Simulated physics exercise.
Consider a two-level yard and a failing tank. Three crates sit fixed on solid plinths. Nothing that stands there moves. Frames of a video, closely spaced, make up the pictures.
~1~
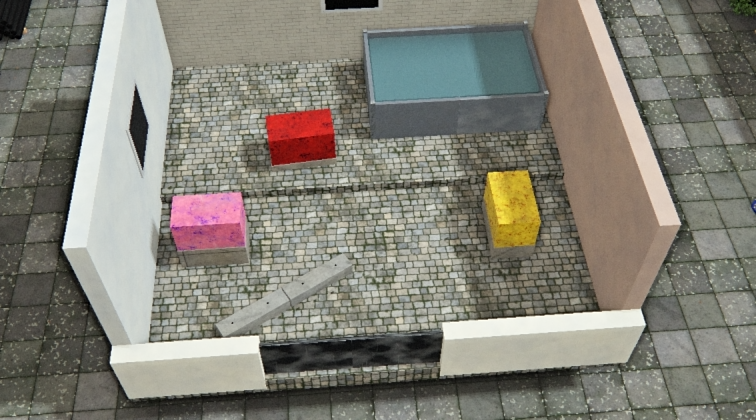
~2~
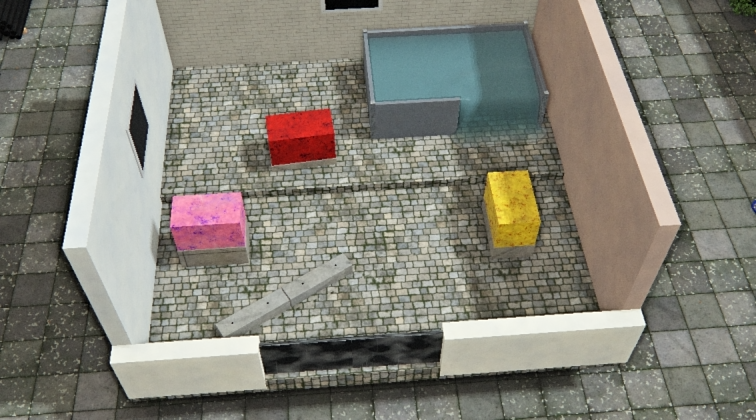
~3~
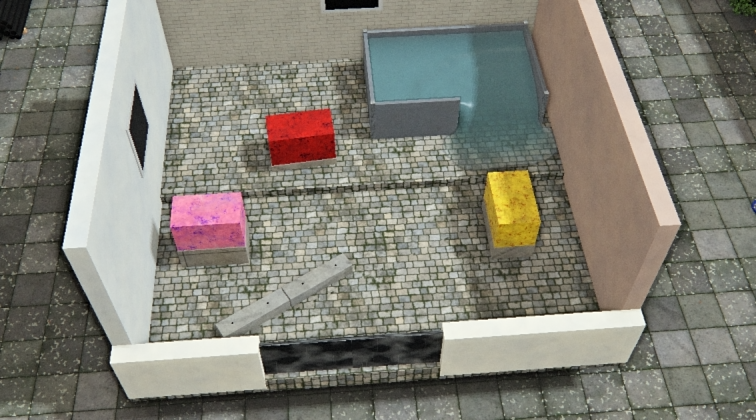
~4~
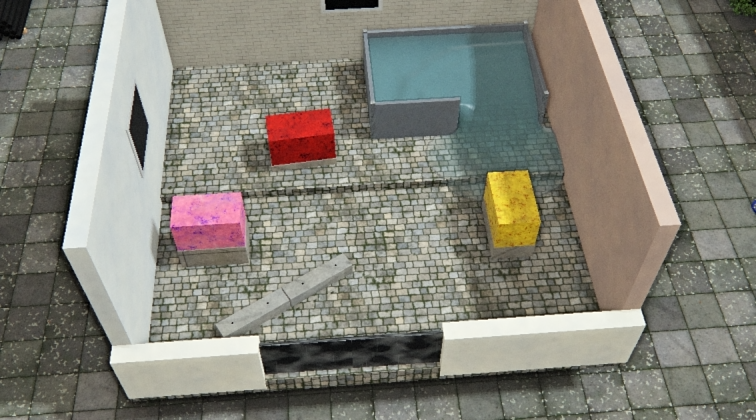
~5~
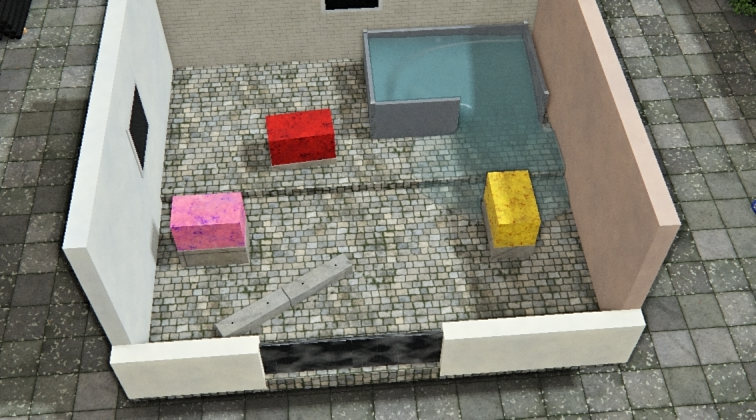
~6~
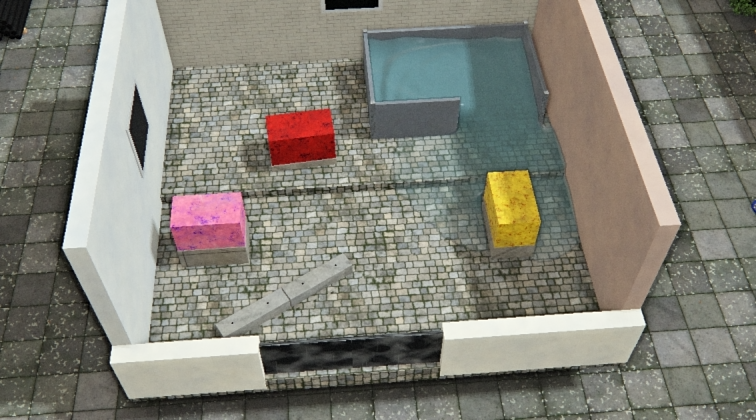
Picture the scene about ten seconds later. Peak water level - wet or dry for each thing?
Yellow crate - wet; pink crate - dry; red crate - dry.
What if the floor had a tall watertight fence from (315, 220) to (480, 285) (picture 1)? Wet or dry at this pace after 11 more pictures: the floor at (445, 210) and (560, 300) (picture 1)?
In order, I'd call them inundated and inundated.
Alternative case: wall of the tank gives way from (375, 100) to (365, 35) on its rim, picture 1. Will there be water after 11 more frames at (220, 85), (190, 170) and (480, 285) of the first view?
In turn: Under water, under water, no water.
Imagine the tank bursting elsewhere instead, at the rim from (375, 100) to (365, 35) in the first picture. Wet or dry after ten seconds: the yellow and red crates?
In that case the yellow one is never flooded and the red one is flooded.
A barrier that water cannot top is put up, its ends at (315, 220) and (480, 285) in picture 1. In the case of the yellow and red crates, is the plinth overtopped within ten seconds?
In that case the yellow crate is flooded, while the red crate is left dry.
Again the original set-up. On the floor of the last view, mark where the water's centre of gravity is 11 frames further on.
It's close to (481, 170).
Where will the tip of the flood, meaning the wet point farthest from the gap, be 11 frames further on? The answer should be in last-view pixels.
I'd say near (285, 362).
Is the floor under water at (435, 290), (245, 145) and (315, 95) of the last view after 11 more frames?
Going through them one by one, the first is waterlogged, the second spared and the third spared.
A moment on, water covers 25 % of the floor; the yellow crate water round its plinth, the pink crate not reached, the red crate not reached.
Next, water covers 45 % of the floor; the yellow crate water round its plinth, the pink crate not reached, the red crate water round its plinth.
Then, water covers 60 % of the floor; the yellow crate water round its plinth, the pink crate water round its plinth, the red crate water round its plinth.
Later, water covers 70 % of the floor; the yellow crate water round its plinth, the pink crate water round its plinth, the red crate water round its plinth.
In the end, water covers 85 % of the floor; the yellow crate was topped, the pink crate stayed above the water, the red crate stayed above the water.
